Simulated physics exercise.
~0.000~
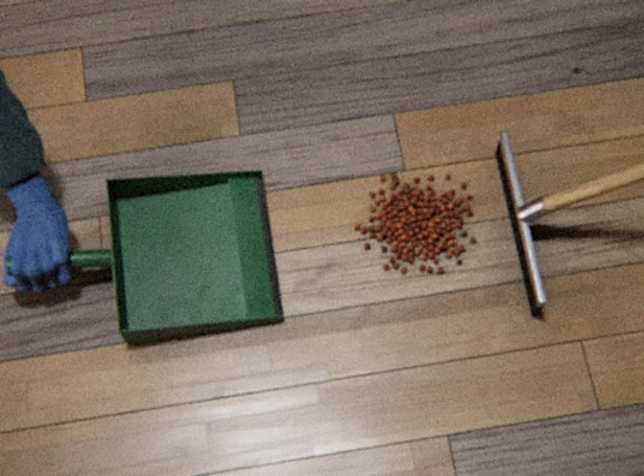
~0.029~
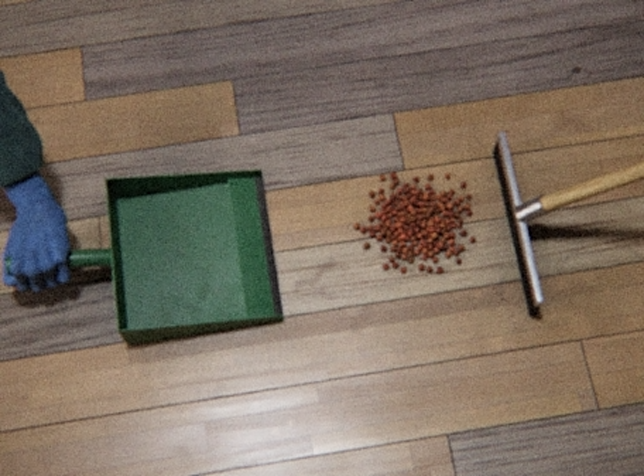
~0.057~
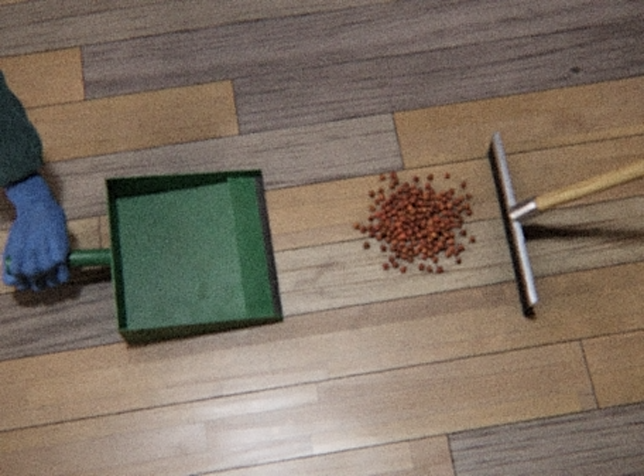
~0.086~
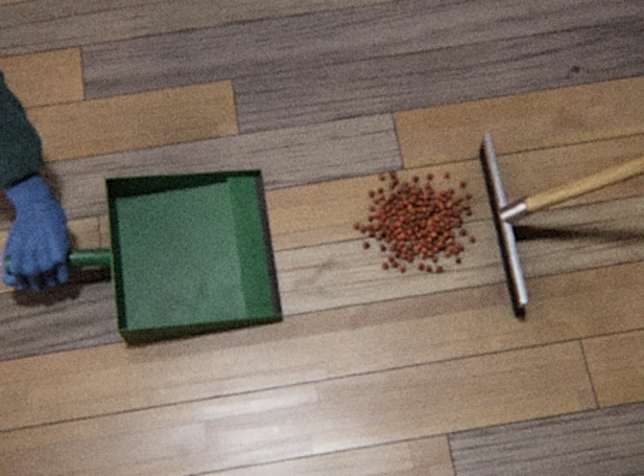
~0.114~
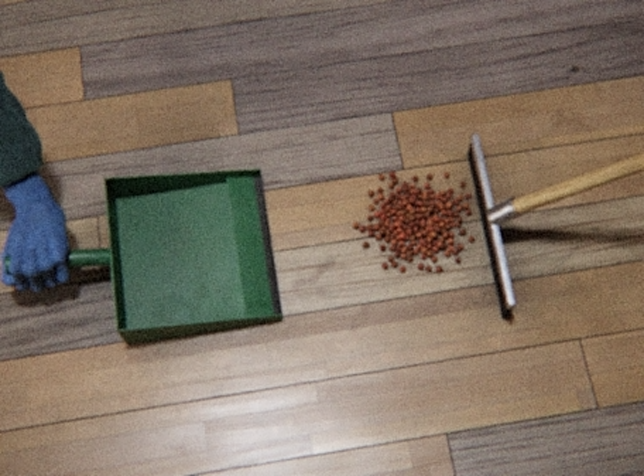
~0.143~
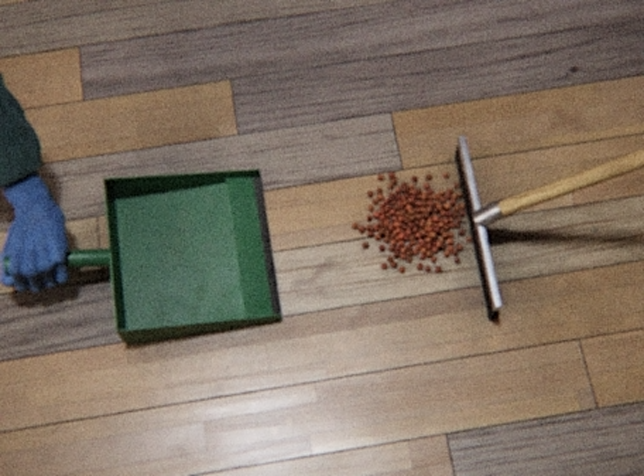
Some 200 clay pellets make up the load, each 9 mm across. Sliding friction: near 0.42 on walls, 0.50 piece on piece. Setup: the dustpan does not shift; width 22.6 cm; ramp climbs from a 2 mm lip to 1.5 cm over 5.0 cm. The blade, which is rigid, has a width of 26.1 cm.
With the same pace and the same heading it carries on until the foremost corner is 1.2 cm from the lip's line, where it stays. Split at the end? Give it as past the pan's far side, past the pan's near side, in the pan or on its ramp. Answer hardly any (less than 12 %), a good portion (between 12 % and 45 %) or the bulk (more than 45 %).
Past the pan's far side: Hardly any; past the pan's near side: Hardly any; in the pan or on its ramp: The bulk.
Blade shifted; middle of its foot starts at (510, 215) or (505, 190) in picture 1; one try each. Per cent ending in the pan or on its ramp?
Roughly 65 % and 65 %.
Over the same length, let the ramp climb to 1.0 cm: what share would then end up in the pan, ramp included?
I'd guess close to 70 per cent.
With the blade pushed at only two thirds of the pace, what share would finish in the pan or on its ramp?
In that case roughly 65 percent.
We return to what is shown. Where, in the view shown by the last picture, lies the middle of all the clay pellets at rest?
Roughly (258, 239).
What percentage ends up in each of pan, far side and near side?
So it's far side at 5 percent, near side at 5 percent, and the pan at 60 percent.
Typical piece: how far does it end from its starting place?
That distance is around 24 cm.
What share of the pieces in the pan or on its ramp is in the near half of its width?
Some 40 per cent.
Then, at 0.37 s, middle of the blade 15 cm from the lip; 0 % over the lip, far side 0 %, near side 0 %.
After 0.51 s, middle of the blade 6 cm from the lip; 0 % over the lip, far side 5 %, near side 0 %.
Then, at 0.79 s, middle of the blade 2 cm from the lip; 65 % over the lip, far side 5 %, near side 5 %.
At rest (1.3 s), far side 5 %, near side 5 %, pan 60 %, in front of the lip or behind the blade 25 %.
